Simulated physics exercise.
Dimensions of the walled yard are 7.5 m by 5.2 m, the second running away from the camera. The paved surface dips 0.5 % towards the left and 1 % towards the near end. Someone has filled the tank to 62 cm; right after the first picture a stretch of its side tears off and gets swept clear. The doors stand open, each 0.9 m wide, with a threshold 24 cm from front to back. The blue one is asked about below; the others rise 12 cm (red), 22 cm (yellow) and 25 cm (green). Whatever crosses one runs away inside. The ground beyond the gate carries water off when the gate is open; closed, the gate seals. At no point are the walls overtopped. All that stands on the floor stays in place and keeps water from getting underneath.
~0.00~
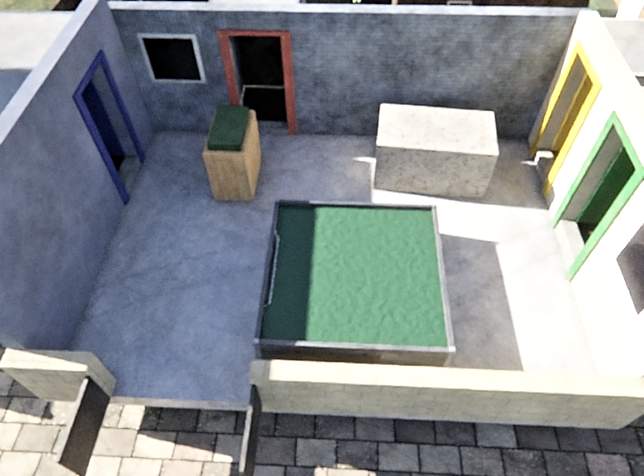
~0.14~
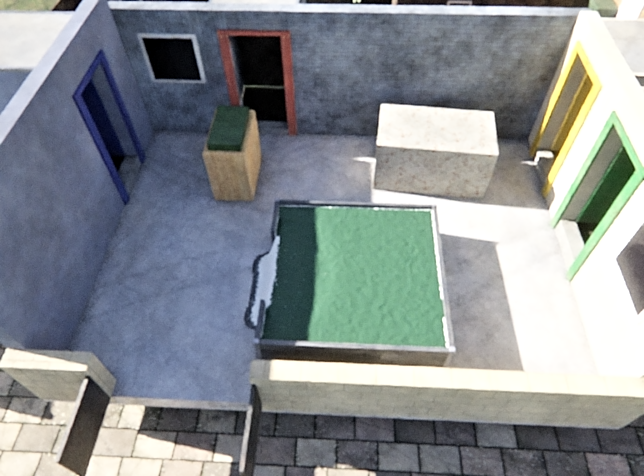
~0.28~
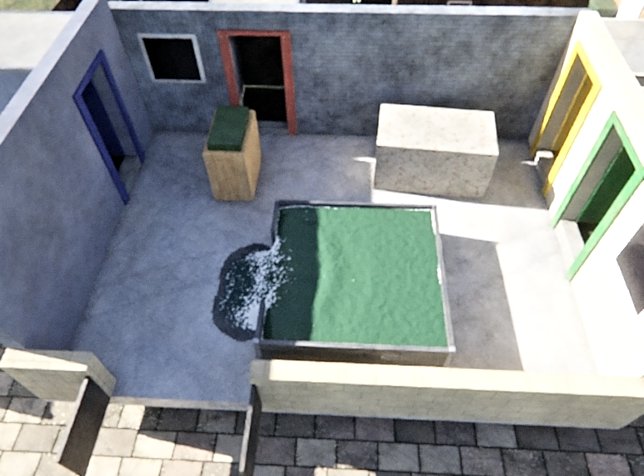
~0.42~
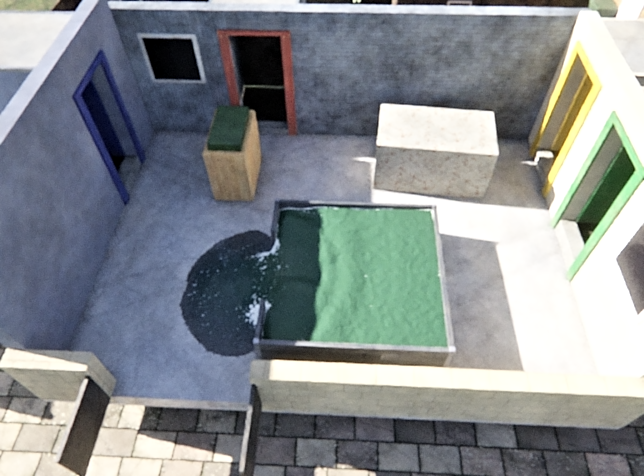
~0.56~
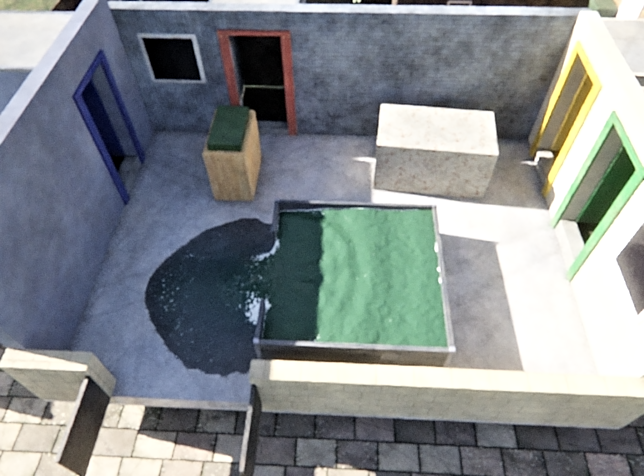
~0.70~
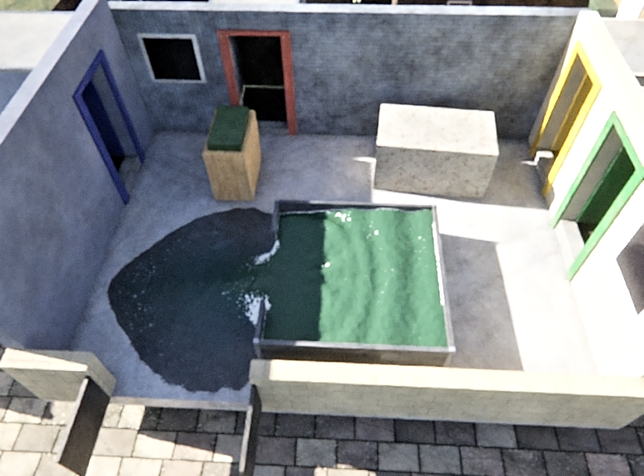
Green water in a square tank bursting through its left side and spreading in a dark pool across the walled yard's paving.
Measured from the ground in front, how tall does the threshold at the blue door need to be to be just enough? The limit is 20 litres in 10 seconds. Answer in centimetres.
It needs to be about 15 cm tall.
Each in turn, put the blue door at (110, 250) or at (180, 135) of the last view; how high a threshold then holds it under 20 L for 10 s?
Minimums: About 26 cm and 22 cm.
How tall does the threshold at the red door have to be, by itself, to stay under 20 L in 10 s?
For red, a step near 7.5 cm.
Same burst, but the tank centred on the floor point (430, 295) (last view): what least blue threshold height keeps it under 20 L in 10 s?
14.5 cm or thereabouts.
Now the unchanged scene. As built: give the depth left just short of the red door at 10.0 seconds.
It comes to about 7.5 centimetres deep.
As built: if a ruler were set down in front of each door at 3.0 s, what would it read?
Lab note, cm: Red 0; yellow 0; blue 16; green 0.
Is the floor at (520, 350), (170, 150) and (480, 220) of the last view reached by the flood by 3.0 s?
Status: Clear / submerged / clear.
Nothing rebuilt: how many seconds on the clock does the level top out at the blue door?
It peaks at about 7.0 s.
After 1.4 s water covers 30 % of the floor, deepest (42 cm) near (58, 376); it has not reached the blue door.
After 3.0 s water covers 35 % of the floor, deepest (34 cm) near (63, 364); 16 cm at the blue door, 0 litres in over its 21 cm threshold.
After 10.0 s water covers 80 % of the floor, deepest (18 cm) near (72, 341); 13 cm at the blue door, 0 litres in over its 21 cm threshold.
At the blue door as built, the water arrived by 1.7 s and peaked near 19 cm at 6.8 s.
Run again over the same 10 s with other heights there, 42 litres in over 13 cm, 5 litres over 17.5 cm. The limit of 20 litres is kept from about 15 cm up.
